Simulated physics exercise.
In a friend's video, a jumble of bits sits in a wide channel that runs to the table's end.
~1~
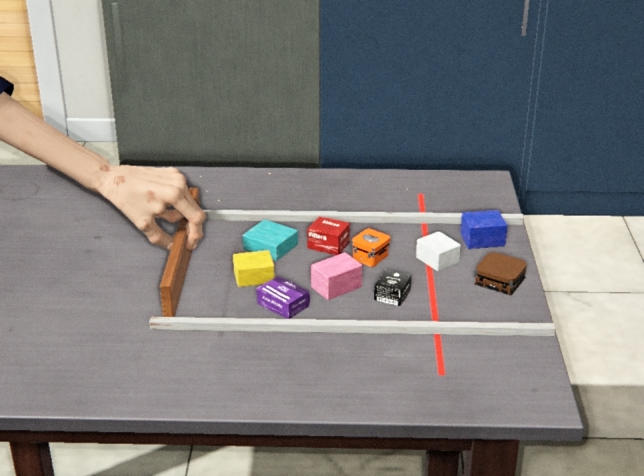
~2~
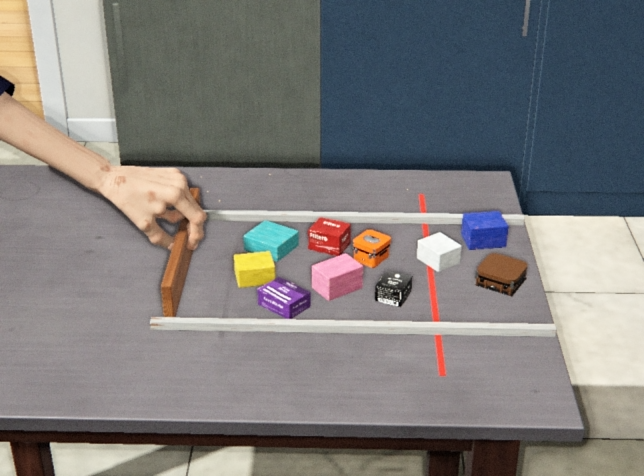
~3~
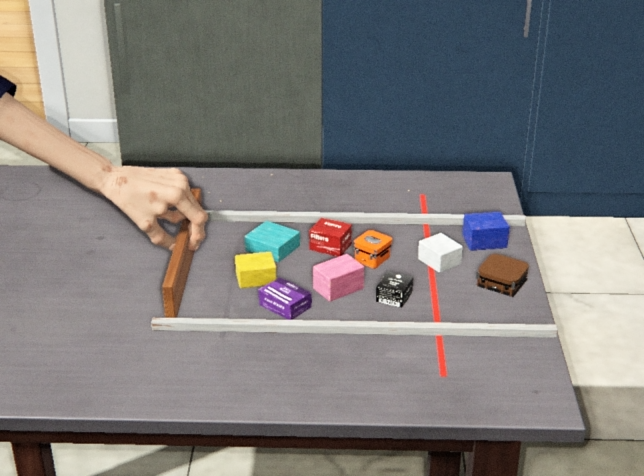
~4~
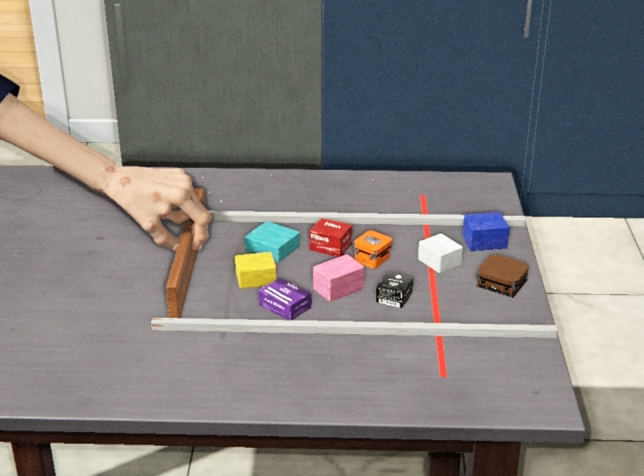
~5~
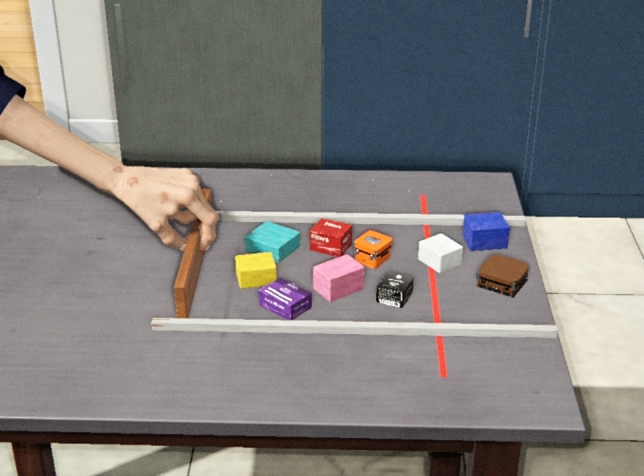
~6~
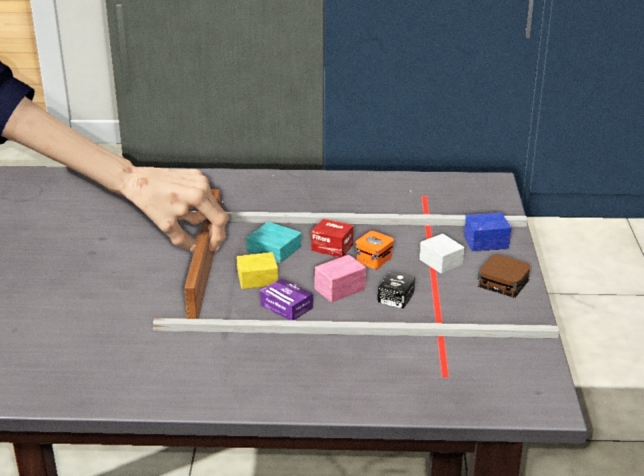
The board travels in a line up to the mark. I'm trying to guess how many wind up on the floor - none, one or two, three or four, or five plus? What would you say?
I would say none.
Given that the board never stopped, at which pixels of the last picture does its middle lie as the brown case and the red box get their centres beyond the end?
(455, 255) and then (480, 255), give or take.
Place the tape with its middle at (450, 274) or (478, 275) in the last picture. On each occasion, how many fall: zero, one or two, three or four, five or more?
One or two, then either one or two.
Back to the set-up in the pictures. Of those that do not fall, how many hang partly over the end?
The total here is 2.
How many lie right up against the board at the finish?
It adds up to 4.
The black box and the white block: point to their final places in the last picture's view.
(488, 310) and (476, 256), approximately.
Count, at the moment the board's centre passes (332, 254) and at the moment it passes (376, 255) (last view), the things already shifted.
First 7, after that 7.
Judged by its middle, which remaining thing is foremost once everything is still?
The blue block is foremost.
Soon after, none off yet; brown case at rest near (505, 276); blue block at rest near (487, 232); white block at rest near (442, 253).
Then, none off yet; brown case at rest near (505, 276); blue block moving near (495, 232); white block moving near (450, 255).
At rest, the number that fall off is zero.
